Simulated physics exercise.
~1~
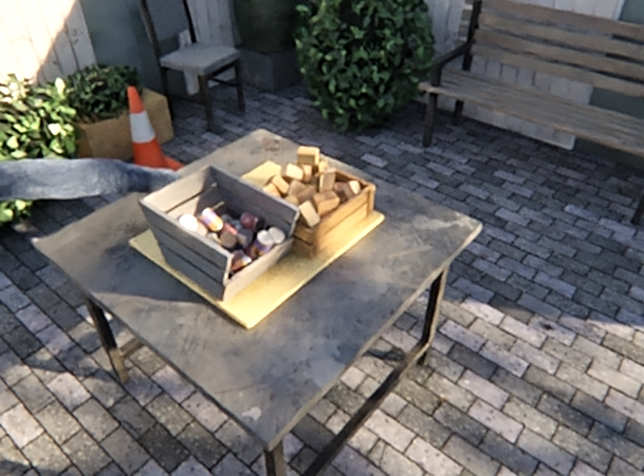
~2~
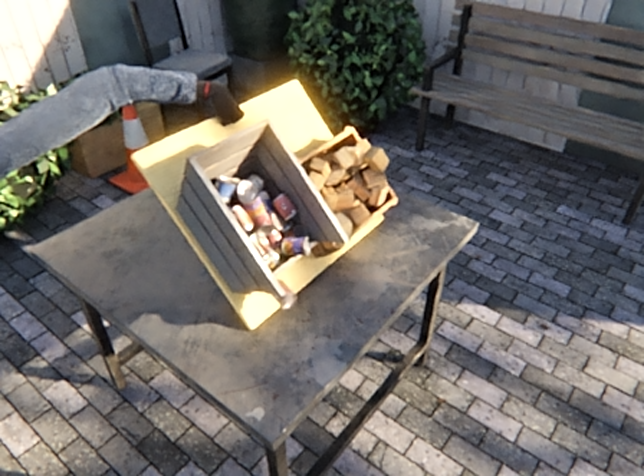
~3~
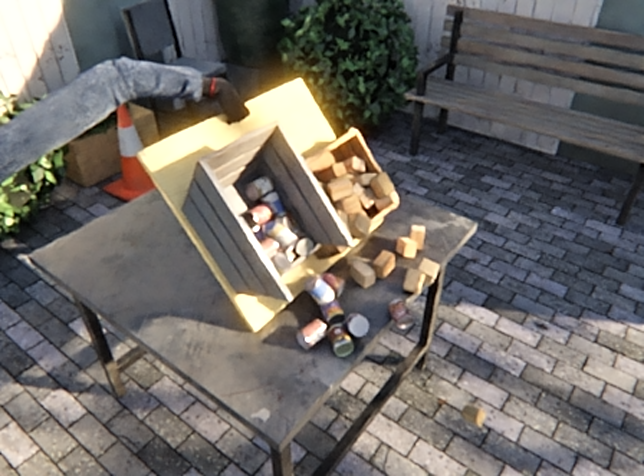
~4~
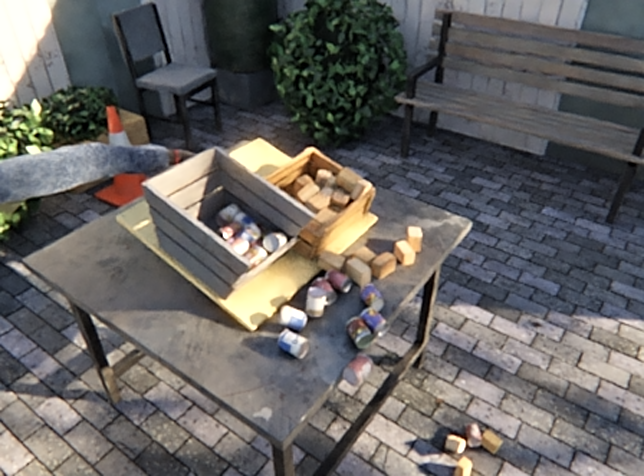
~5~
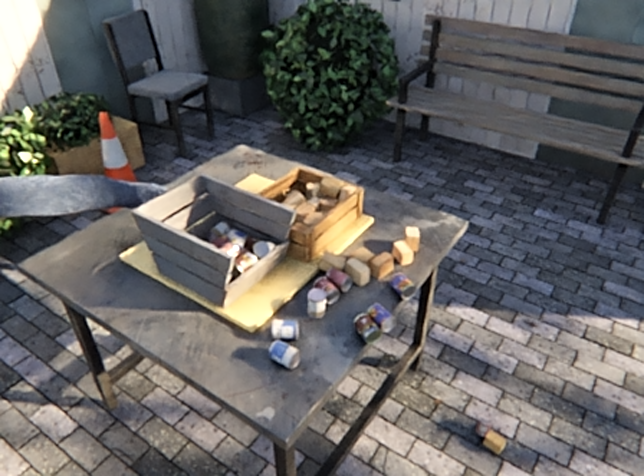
Gloved hand tilting a board holding two trays, spilling tins and wooden blocks onto table and paving, then lowering it flat.
